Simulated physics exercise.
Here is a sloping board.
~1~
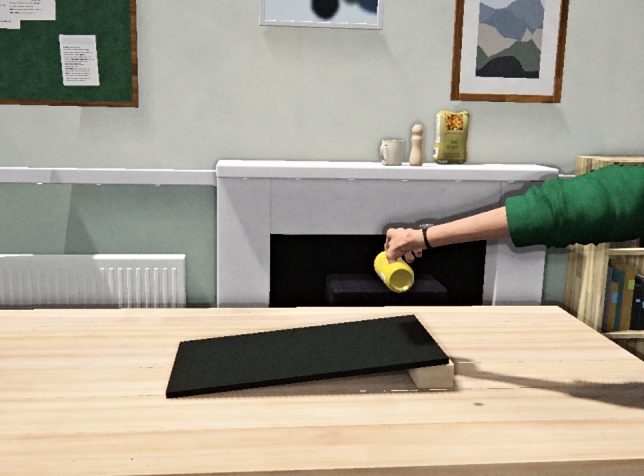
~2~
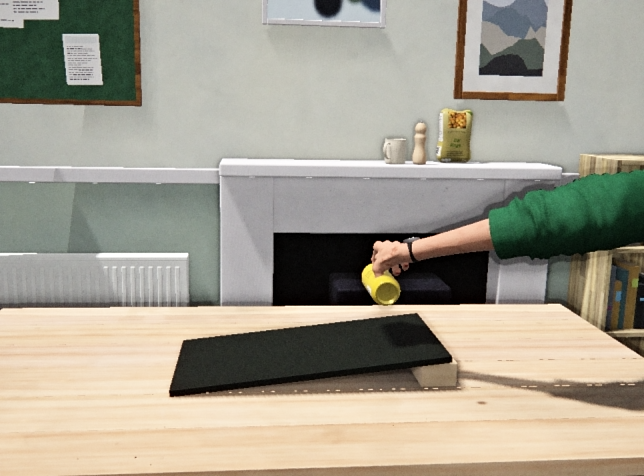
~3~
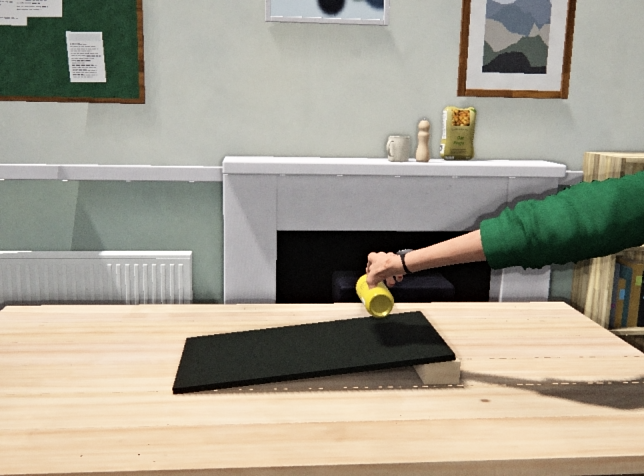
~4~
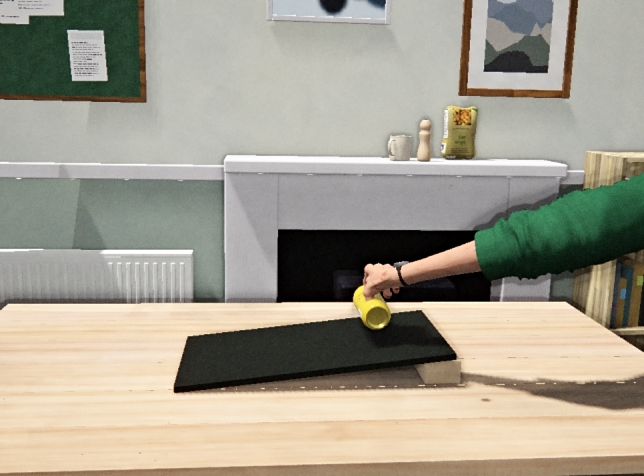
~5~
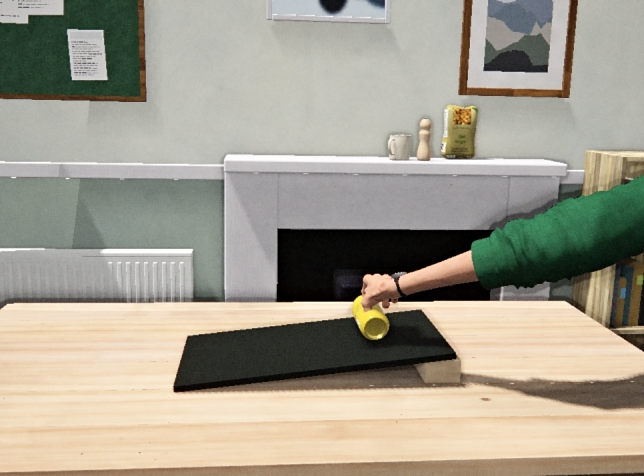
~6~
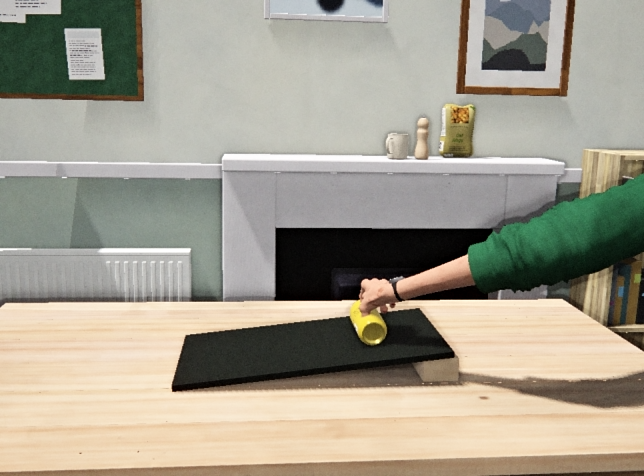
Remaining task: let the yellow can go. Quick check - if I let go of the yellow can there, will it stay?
It makes for the bottom.
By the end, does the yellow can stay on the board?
Once it settles, it is off the top.
Then, 1.10 s on from there, yellow can shifted well along near (235, 337).
Then, 1.80 s on from there, yellow can now off the board.
Then, 2.40 s on from there, things are still on the move.
In the end, off the board, yellow can. The yellow can slides or rolls down.
